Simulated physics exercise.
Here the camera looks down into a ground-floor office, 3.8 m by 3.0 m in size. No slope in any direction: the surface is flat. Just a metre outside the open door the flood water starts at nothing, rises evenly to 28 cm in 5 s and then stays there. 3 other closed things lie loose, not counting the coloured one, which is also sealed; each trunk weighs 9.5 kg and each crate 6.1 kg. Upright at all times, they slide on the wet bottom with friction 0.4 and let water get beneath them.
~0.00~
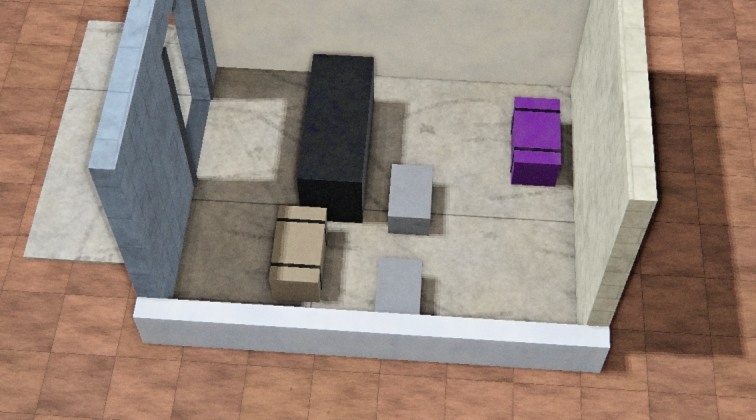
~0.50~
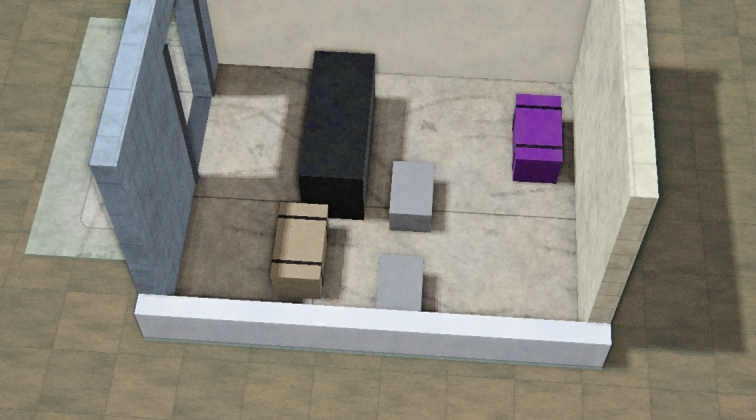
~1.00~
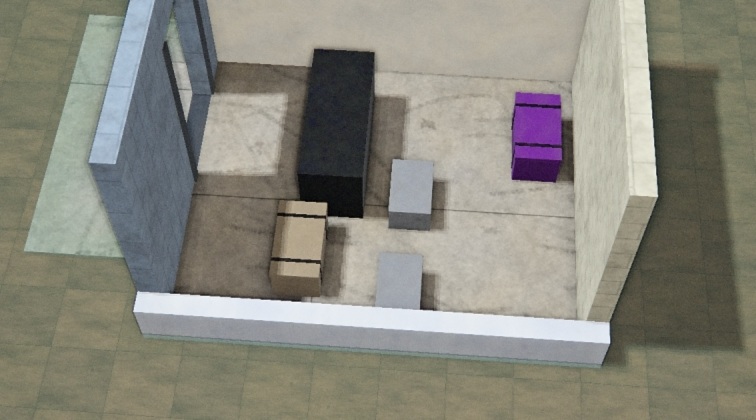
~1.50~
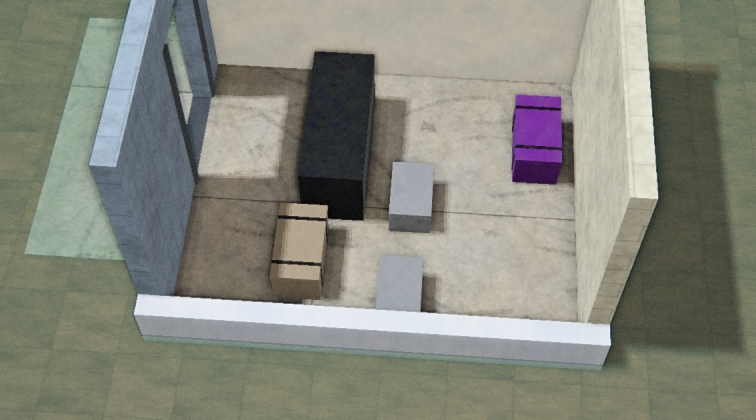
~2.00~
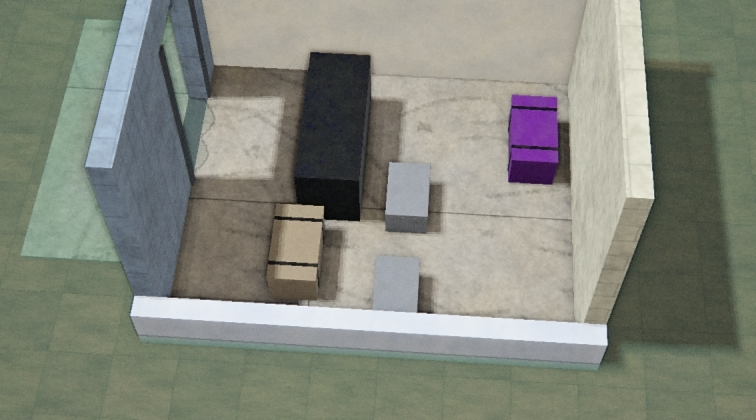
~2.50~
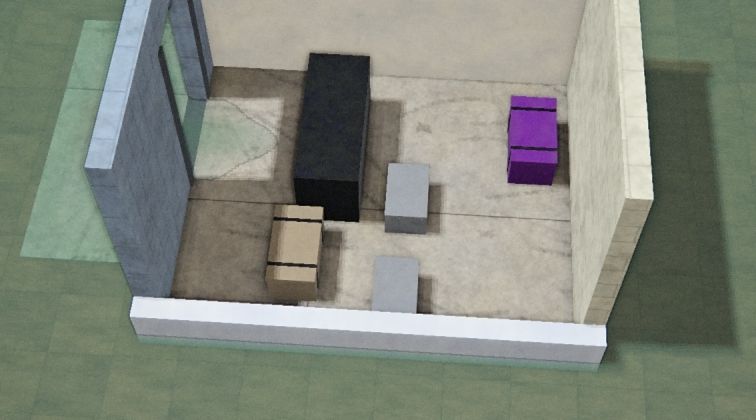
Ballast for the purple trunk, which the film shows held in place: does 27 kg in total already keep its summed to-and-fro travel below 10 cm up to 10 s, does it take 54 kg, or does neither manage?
It takes 54 kg.
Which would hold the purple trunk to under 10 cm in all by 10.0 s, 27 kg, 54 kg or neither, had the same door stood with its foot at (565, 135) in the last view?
So neither mass does it.
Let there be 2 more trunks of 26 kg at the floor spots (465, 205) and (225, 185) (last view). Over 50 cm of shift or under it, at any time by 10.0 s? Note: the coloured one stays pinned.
In the order given, within the mark and then beyond the mark.
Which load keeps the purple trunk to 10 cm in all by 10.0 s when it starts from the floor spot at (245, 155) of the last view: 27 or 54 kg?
Short answer: No load.
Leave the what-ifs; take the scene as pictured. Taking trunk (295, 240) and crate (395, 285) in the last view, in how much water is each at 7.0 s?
About 5 and 3 cm.
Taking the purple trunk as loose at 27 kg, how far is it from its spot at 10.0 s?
Close to 40 centimetres.
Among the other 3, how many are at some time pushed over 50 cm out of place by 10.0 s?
That comes to 3.
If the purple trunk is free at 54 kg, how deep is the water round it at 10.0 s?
Depth: Approx. 12 cm.
After 3.5 s the purple trunk would be 0 cm from its start with 27 kg and 0 cm from its start with 54 kg; 0 cm of water round it then.
After 4.5 s the purple trunk would be 0 cm from its start with 27 kg and 0 cm from its start with 54 kg; 0 cm of water round it then.
After 7.0 s the purple trunk would be 0 cm from its start with 27 kg and 0 cm from its start with 54 kg; 5 cm of water round it then.
After 10.0 s the purple trunk would be 38 cm from its start with 27 kg and 0 cm from its start with 54 kg; 12 cm of water round it then.
